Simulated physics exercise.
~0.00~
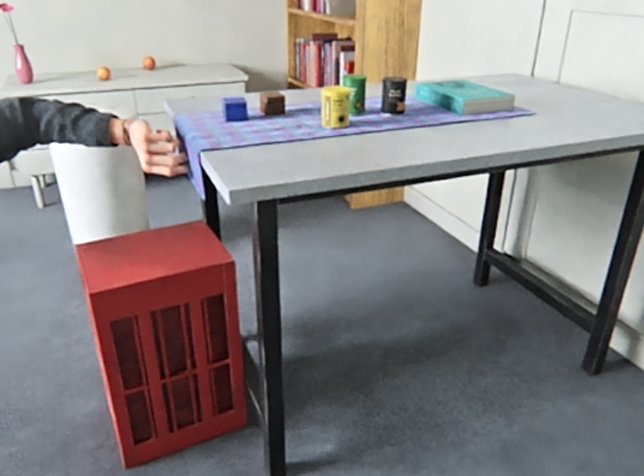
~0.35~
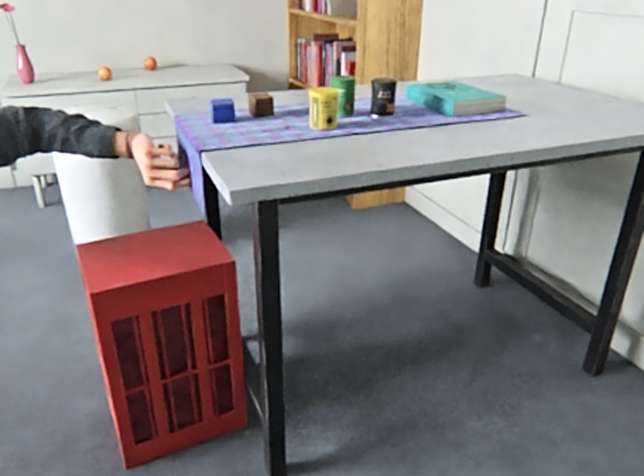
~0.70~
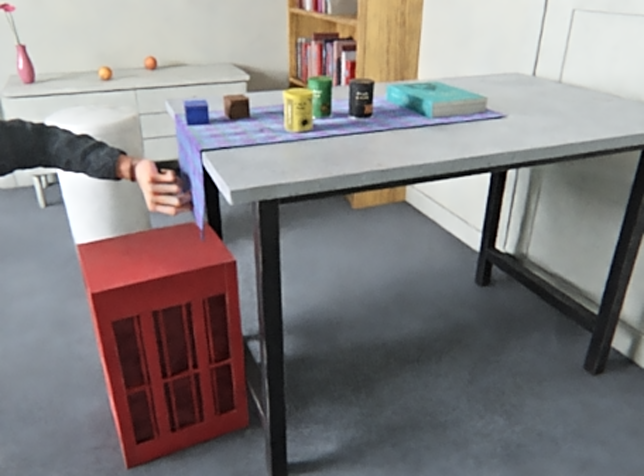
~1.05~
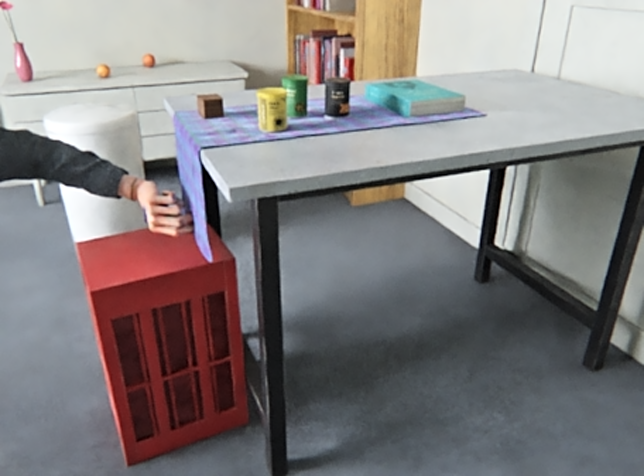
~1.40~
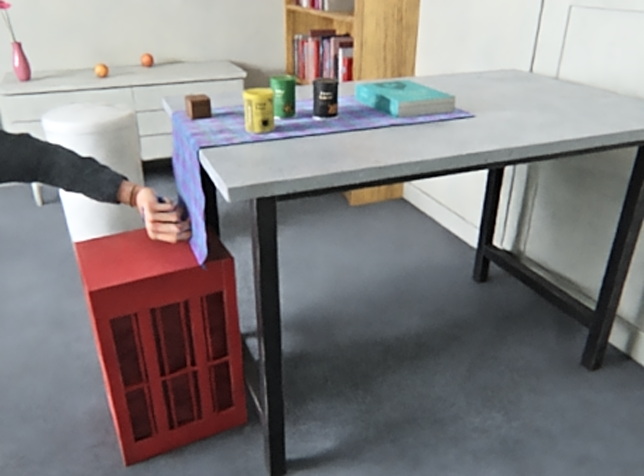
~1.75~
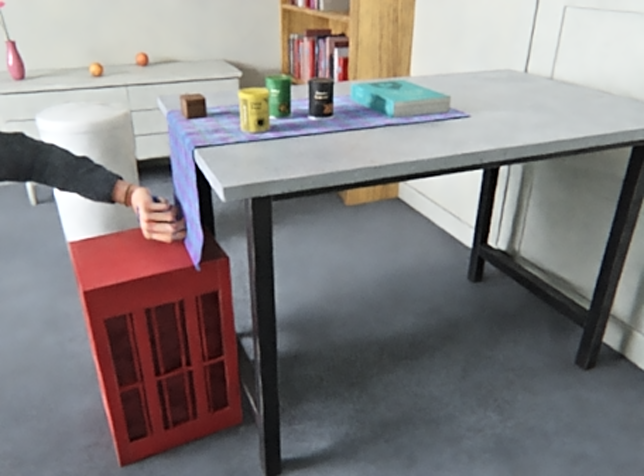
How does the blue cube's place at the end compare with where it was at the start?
At the start the blue cube sits on the runner near the left end of the tabletop. By the end it is off the table, having gone over the left edge on the side where the hand and the red crate are.
